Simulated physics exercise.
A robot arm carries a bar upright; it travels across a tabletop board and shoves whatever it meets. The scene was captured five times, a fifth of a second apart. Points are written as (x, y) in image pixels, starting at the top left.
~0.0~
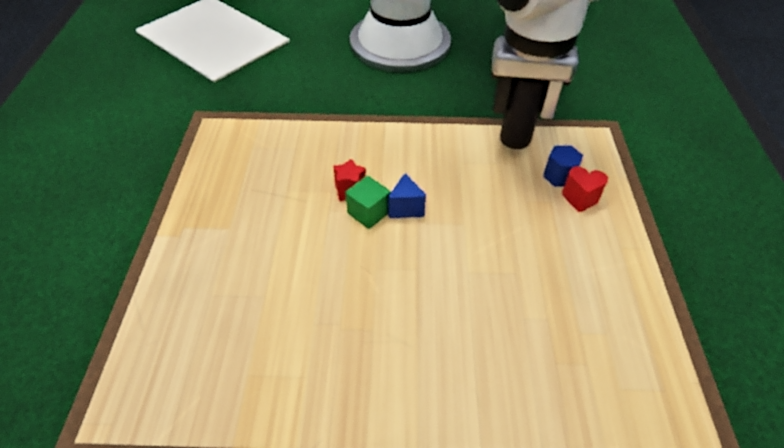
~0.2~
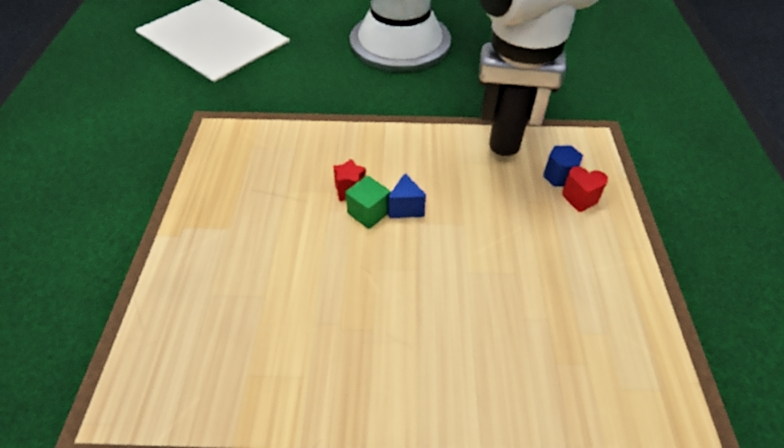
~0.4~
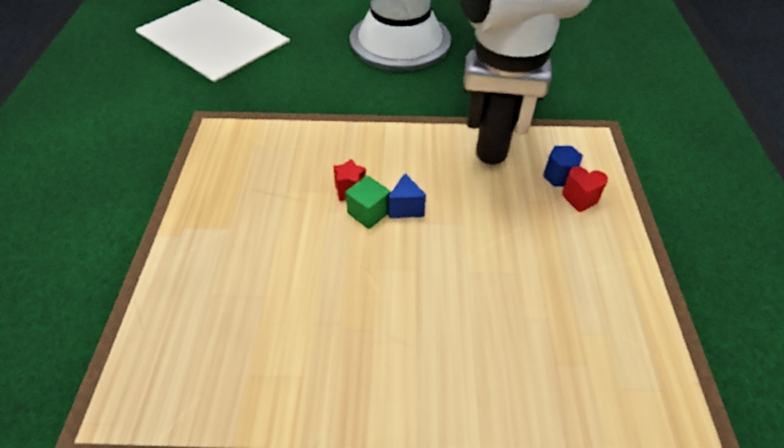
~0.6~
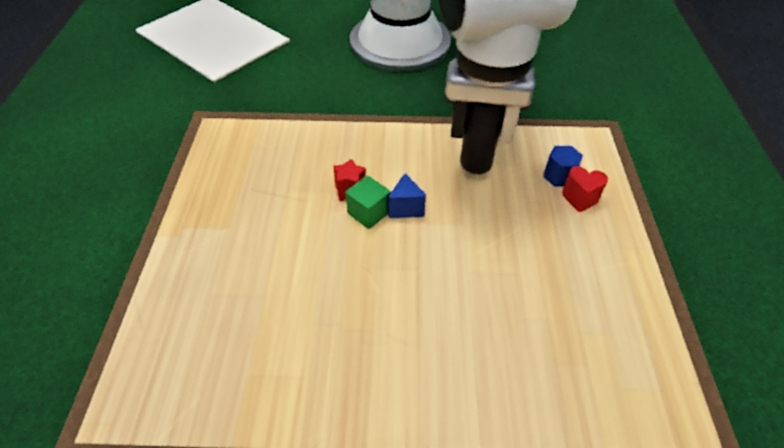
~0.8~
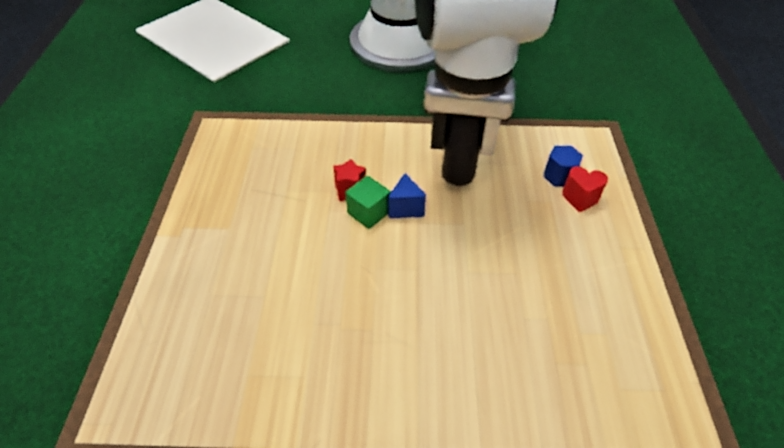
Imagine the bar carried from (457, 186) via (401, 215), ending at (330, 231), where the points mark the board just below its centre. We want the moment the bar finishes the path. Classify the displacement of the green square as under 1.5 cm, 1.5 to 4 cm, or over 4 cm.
Beyond 4 cm.
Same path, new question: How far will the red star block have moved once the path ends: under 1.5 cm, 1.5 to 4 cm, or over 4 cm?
The answer here is less than 1.5 cm.
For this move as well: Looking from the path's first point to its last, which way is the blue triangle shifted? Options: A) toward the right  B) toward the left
B: Toward the left.
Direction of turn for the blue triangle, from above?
Counterclockwise rotation.
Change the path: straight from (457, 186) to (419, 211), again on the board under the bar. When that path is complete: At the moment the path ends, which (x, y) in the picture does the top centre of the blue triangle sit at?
It sits at (391, 199).
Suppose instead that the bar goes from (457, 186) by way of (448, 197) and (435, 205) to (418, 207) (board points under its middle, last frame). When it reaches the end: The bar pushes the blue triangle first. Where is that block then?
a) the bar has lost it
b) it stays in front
b (it stays in front)
On the path given first. One third of the way, bar at (420, 196); green square at (360, 193), turned 15° clockwise; blue triangle at (395, 196).
Two thirds of the way, bar at (376, 211); green square at (336, 199), turned 75° clockwise; blue triangle at (356, 220).
At the end, bar at (329, 221); red star block in place; green square at (296, 199), turned 85° clockwise; blue triangle at (330, 234), turned 65° anticlockwise.
